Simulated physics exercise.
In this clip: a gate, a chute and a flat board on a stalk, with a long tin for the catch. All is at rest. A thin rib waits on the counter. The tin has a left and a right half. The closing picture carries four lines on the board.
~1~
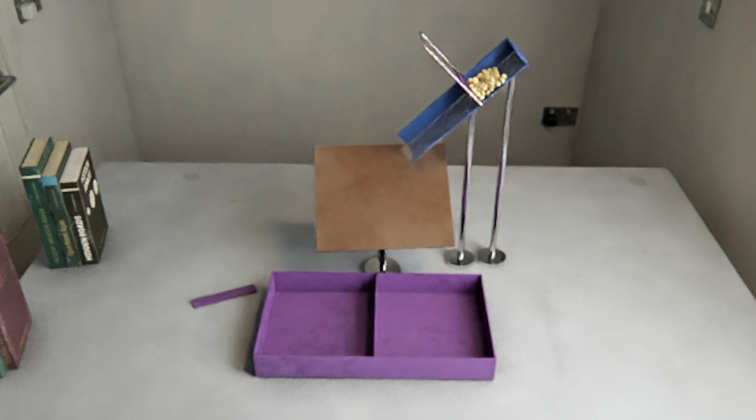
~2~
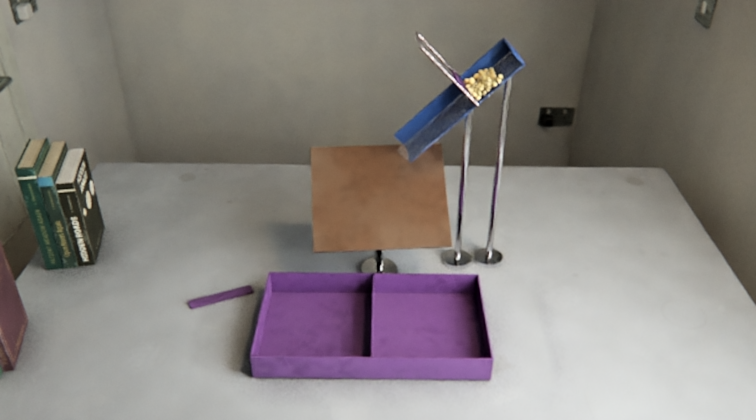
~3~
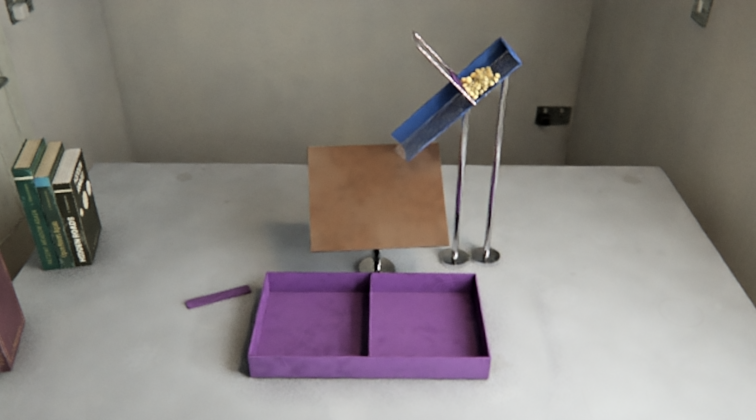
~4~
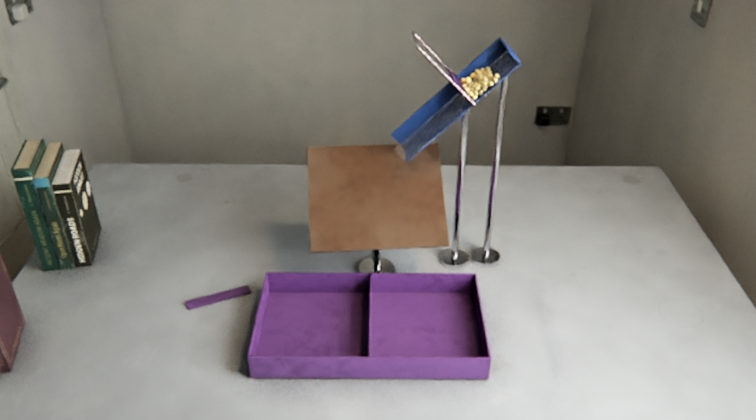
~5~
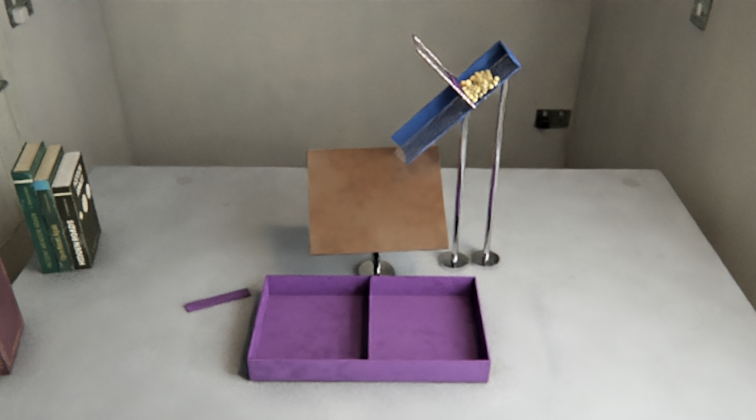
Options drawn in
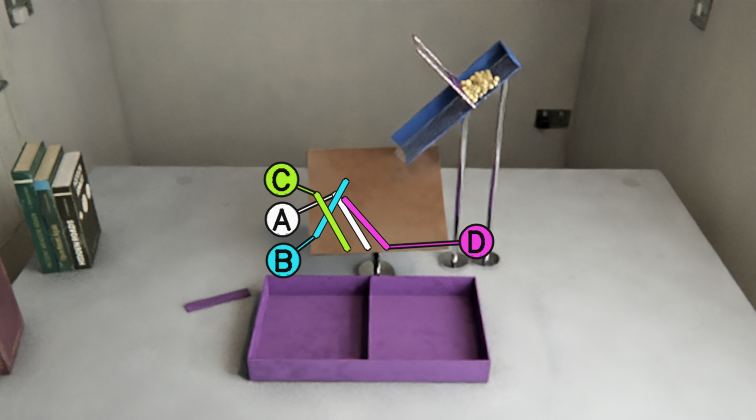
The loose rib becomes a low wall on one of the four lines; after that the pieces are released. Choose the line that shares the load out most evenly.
It is C.
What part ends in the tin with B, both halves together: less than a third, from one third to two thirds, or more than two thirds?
More than two thirds.
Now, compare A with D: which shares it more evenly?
D.
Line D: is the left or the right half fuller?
The right half.
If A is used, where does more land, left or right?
The right half.
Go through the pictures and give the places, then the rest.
The first frame shows load behind the gate near (484, 84), soya beans; lip of the chute near (411, 154), sloping fairly steeply.
The second frame shows middle of the board near (380, 196), tilted fairly steeply; middle of its low edge near (383, 249); of its high edge near (376, 145).
The third frame shows front corners of the tin near (248, 356) and (491, 358); front end of its middle wall near (369, 357); gate still shut near (454, 79).
The fourth frame shows middle of the load near (477, 84); lip near (405, 154).
The fifth frame shows middle of the load near (477, 86); lip near (405, 157).
On the marked copy, line A from (335, 194) to (367, 247); line B from (345, 181) to (316, 235); line C from (316, 194) to (347, 248); line D from (344, 199) to (386, 247).
With A, of what is caught, a small share in the left half, all but a few in the right.
With B, of what is caught, all but a few in the left half, a small share in the right.
With C, of what is caught, close to half in the left half, close to half in the right.
With D, of what is caught, close to a quarter in the left half, the bulk in the right.
